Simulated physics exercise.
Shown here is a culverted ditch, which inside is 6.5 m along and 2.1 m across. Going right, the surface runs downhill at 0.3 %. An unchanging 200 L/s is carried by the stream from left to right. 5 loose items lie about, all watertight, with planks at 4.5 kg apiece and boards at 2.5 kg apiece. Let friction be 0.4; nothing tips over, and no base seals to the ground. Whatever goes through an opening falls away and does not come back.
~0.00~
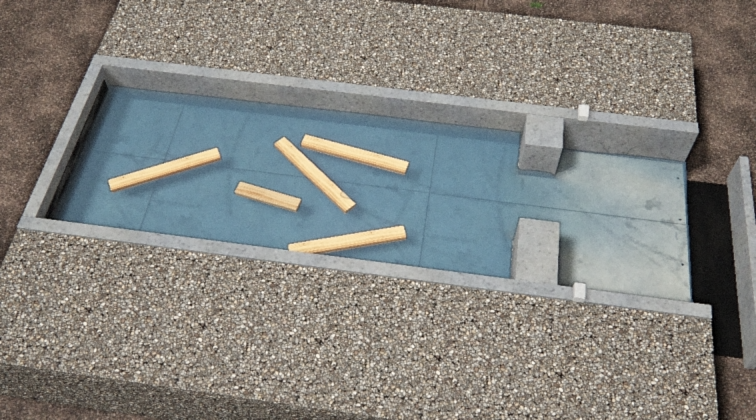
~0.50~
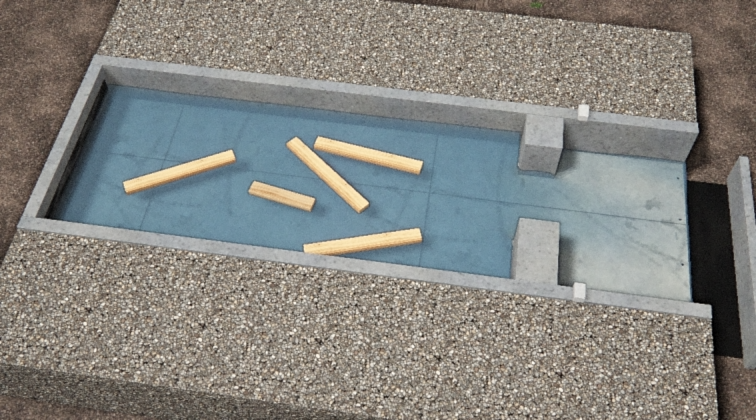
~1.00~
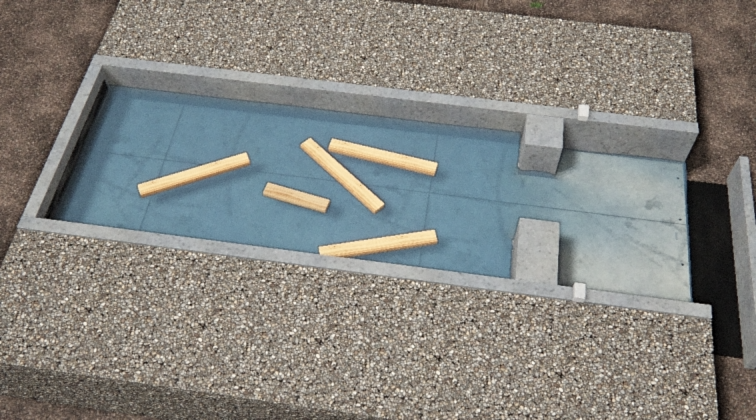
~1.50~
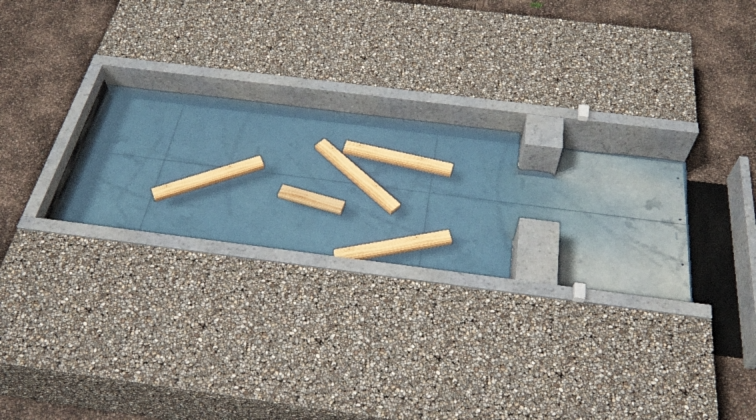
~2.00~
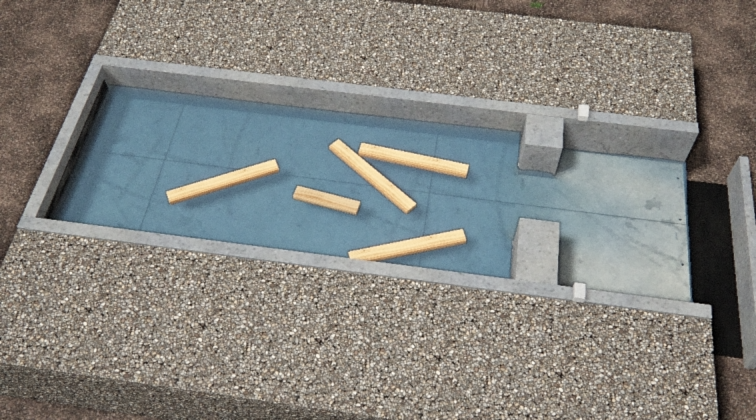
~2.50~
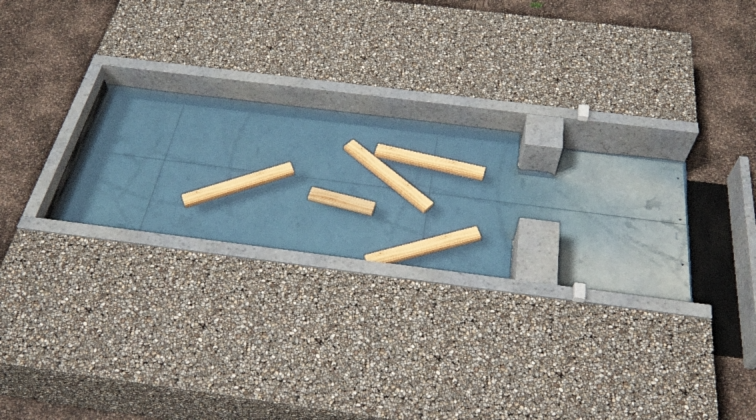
Shallow water in a concrete channel carries five pieces of wood slowly to the right.
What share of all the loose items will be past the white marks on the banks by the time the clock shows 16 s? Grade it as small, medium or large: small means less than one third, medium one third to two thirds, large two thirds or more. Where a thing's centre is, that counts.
I would call it large.
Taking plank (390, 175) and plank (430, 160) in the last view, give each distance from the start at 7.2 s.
The first is washed out, the second gone out.
After 3.5 s 0 of 5 are over the mark; 5 afloat.
After 7.2 s 4 of 5 are over the mark; 2 afloat.
After 12.0 s 5 of 5 are over the mark; 0 afloat.
After 16.0 s 5 of 5 are over the mark; 0 afloat.
